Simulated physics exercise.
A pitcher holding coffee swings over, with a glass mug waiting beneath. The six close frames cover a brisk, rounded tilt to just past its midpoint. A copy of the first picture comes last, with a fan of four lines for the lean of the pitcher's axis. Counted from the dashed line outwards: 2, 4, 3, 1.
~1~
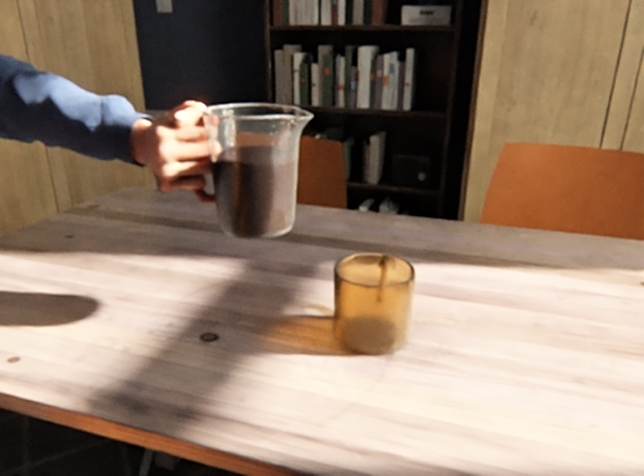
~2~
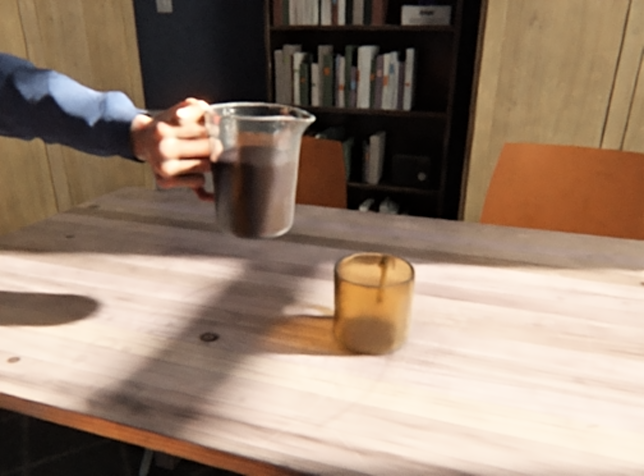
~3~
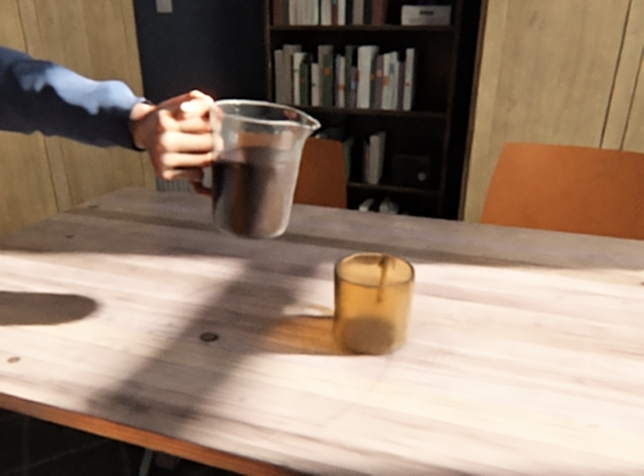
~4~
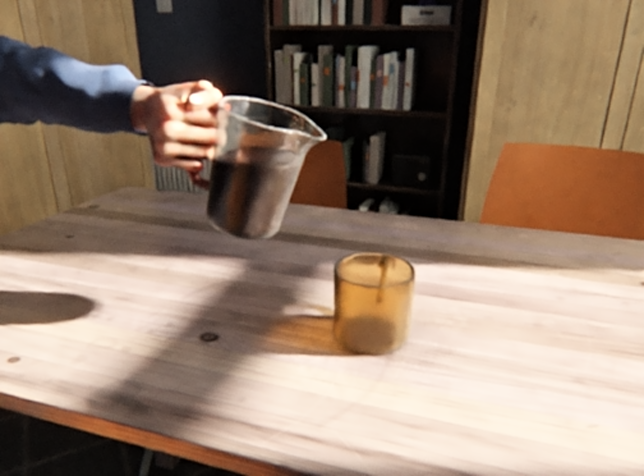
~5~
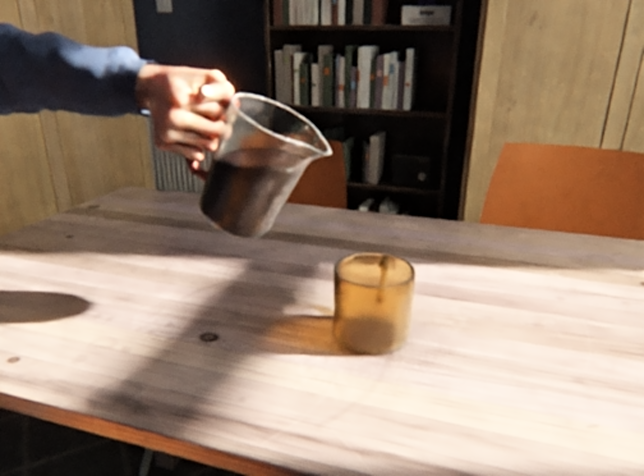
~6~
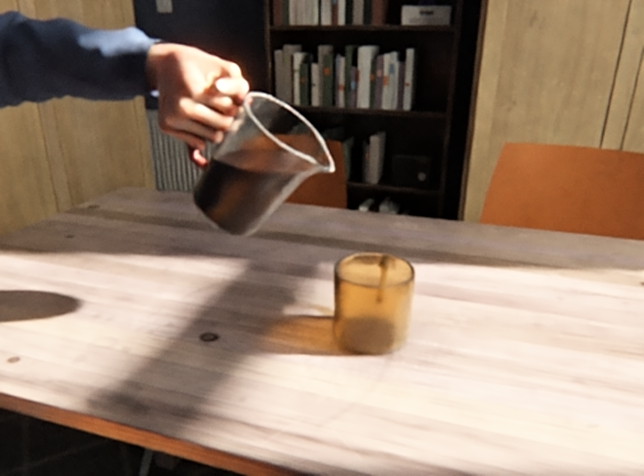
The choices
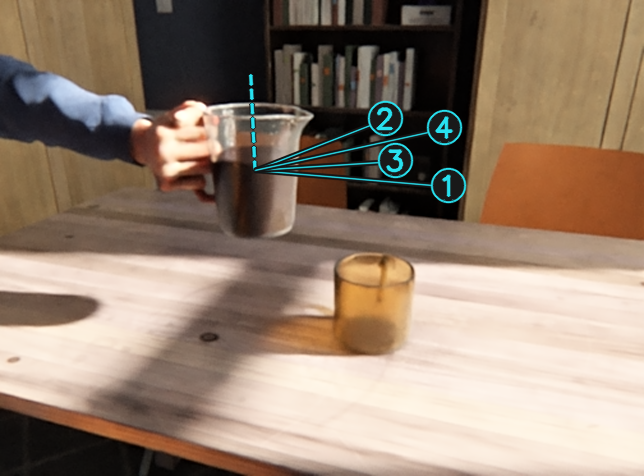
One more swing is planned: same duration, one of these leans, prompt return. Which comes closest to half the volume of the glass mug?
4 works best here.
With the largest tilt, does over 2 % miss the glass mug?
Yes.
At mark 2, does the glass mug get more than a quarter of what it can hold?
Yes, it does.
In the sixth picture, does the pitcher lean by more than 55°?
No.
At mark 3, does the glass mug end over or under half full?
Over.
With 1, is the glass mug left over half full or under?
Over half.
In cyan, 1 at (431, 185); 2 at (370, 125); 3 at (378, 162); 4 at (428, 132).
For mark 1, the glass mug ends with about 77 % of what it can hold; 8 % of the coffee is spilt.
For mark 2, the glass mug ends with about 34 % of what it can hold.
For mark 3, the glass mug ends with about 69 % of what it can hold.
For mark 4, the glass mug ends with about 52 % of what it can hold.
